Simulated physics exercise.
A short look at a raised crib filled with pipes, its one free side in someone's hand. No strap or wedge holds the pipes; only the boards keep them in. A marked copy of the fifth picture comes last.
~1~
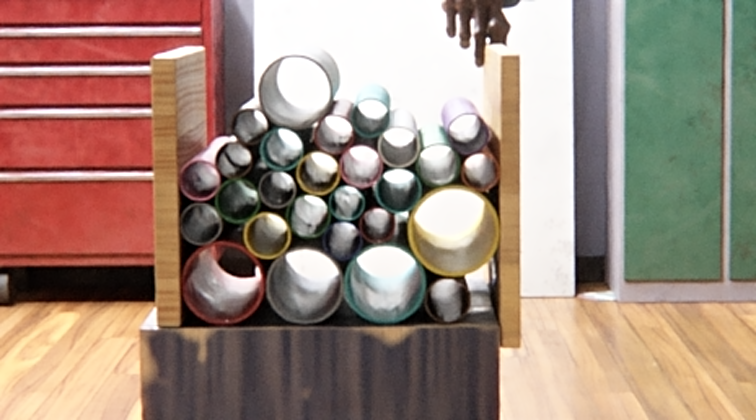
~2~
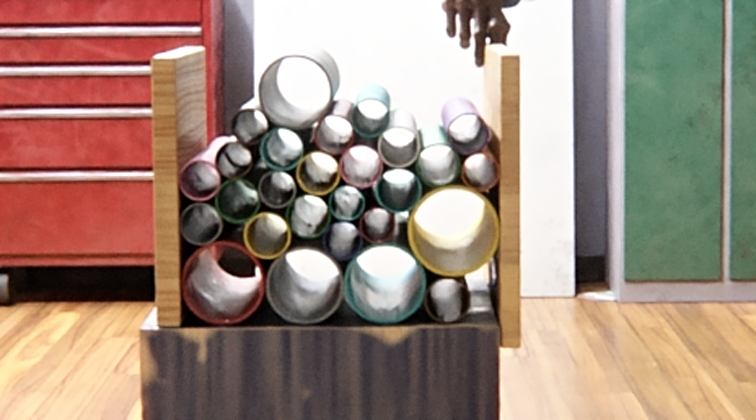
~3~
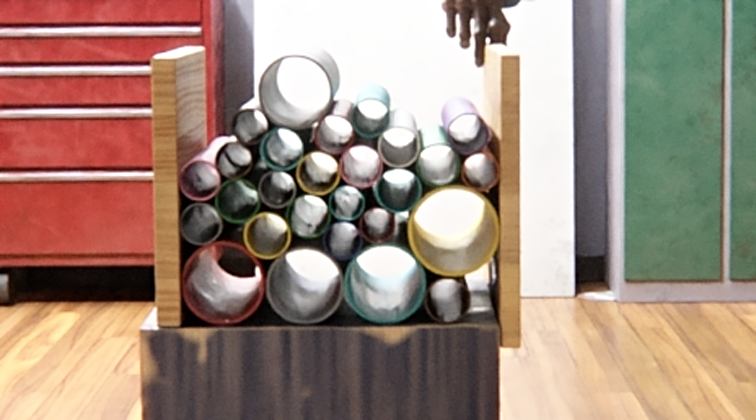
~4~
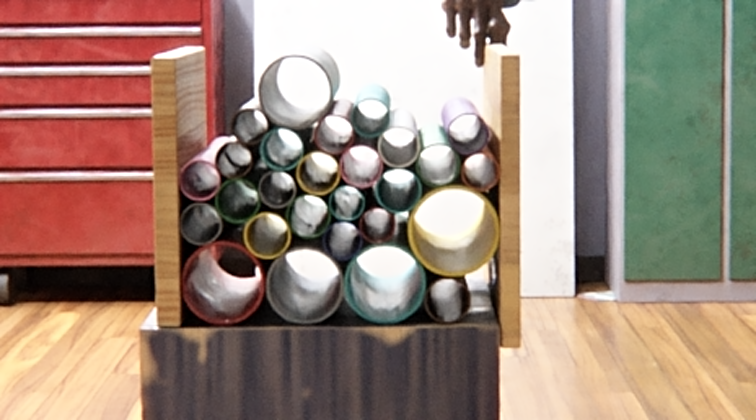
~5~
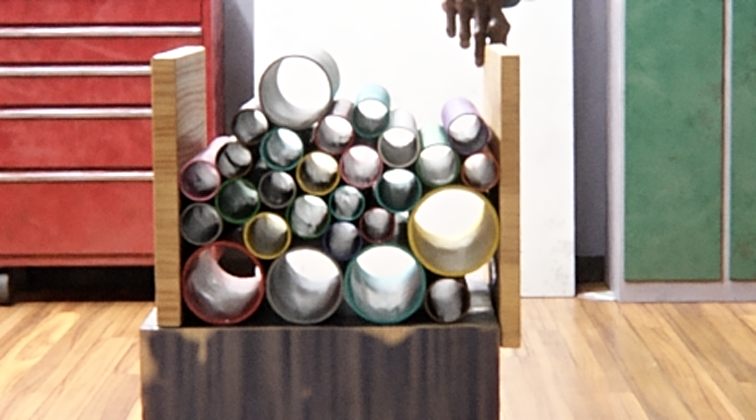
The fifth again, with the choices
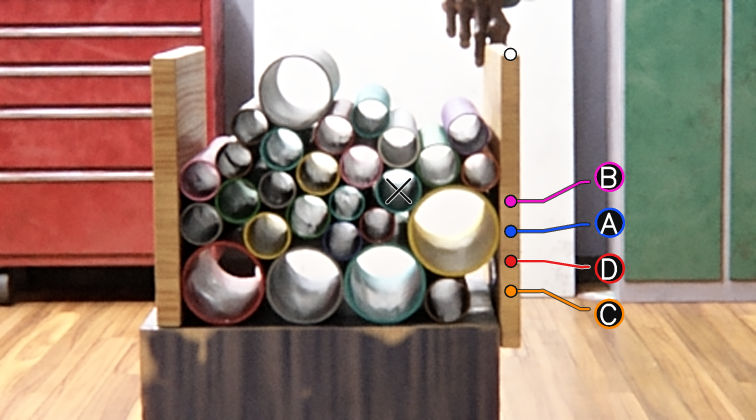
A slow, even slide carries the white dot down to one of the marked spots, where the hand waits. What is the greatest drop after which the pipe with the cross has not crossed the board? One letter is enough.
The answer is mark D.
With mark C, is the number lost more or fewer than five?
More than five.
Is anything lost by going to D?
Yes, at D.
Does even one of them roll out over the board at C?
Yes.
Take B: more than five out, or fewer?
Fewer than five.
On the marked copy, A at (510, 231); B at (510, 201); C at (511, 291); D at (511, 261); the cross at (398, 191); the white dot at (510, 54).
Following D. Soon after the start, top of the board (500, 142).
Later, top of the board (500, 242).
In the end, top of the board (500, 260), two out over the board, the crossed one still inside.
As for the rest, A keeps the crossed one inside; B keeps the crossed one inside; C lets the crossed one out.
